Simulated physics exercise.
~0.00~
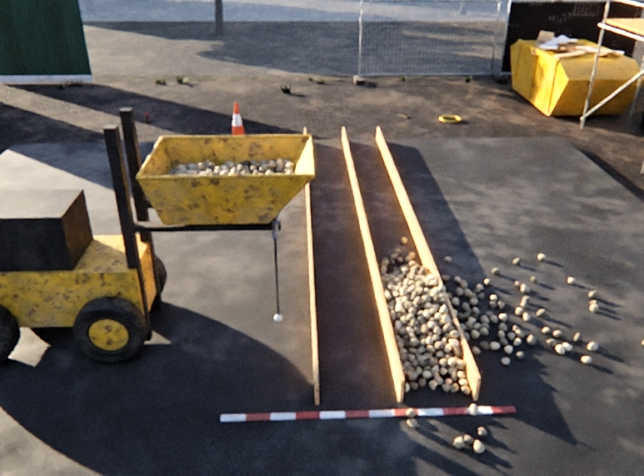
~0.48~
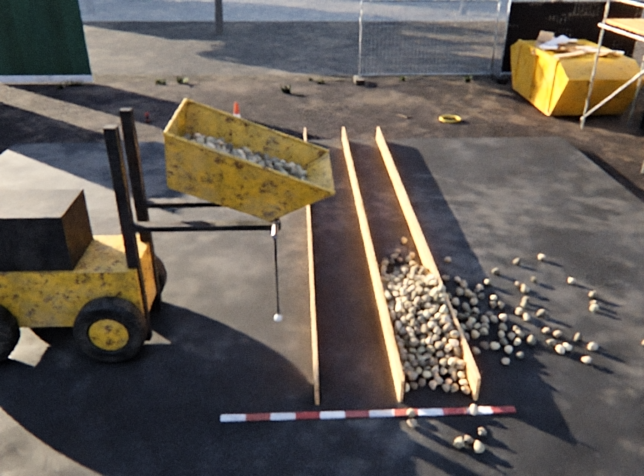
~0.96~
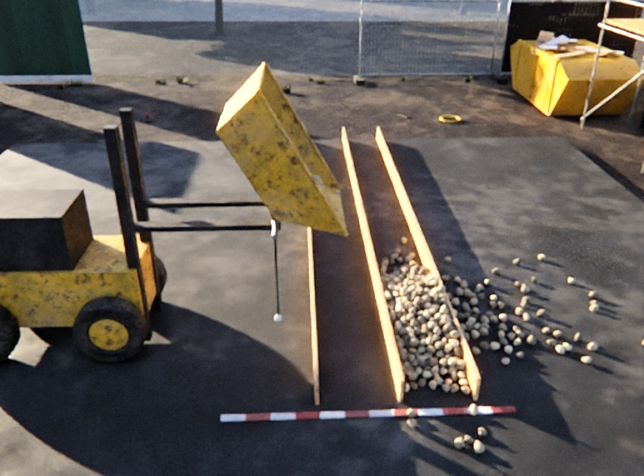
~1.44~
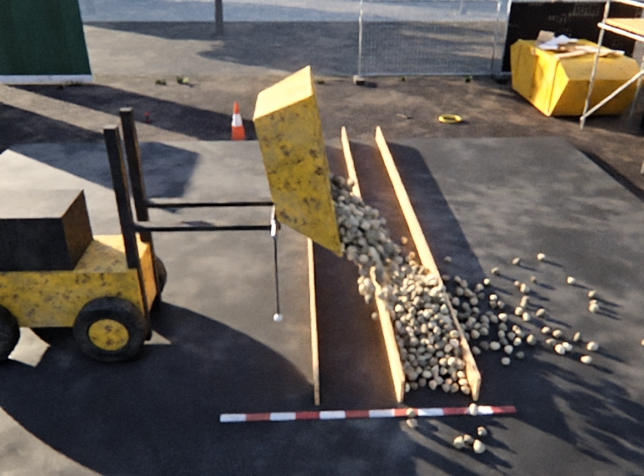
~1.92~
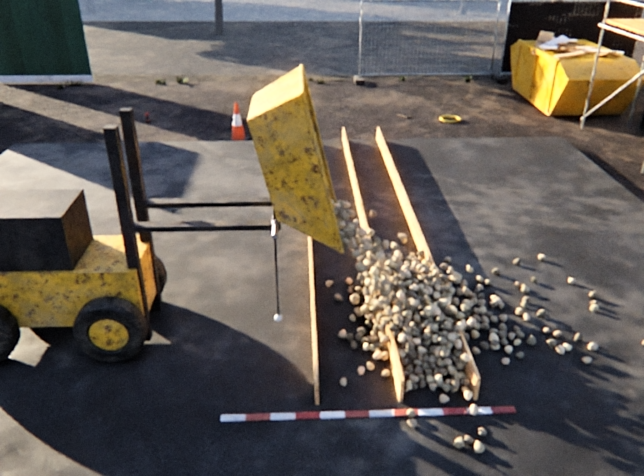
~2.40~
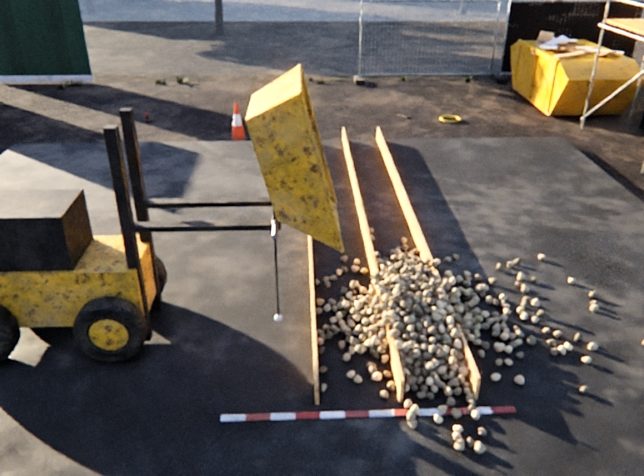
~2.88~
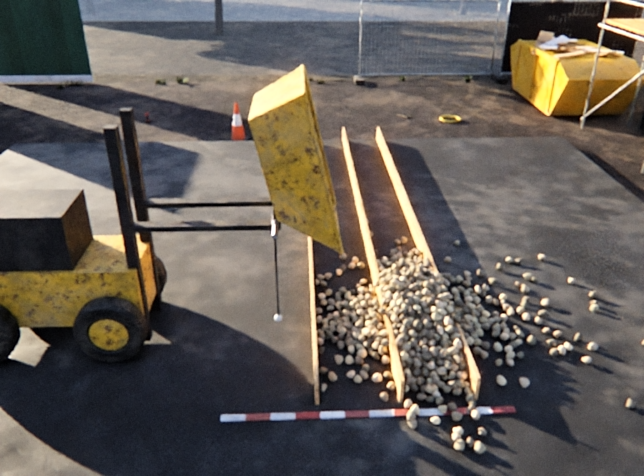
The yellow skip on a forklift tipped steeply forward to the right and poured its stones over the wooden planks onto a pile already lying there, and it stayed tilted and empty as the heap spread across both sides of the middle plank.
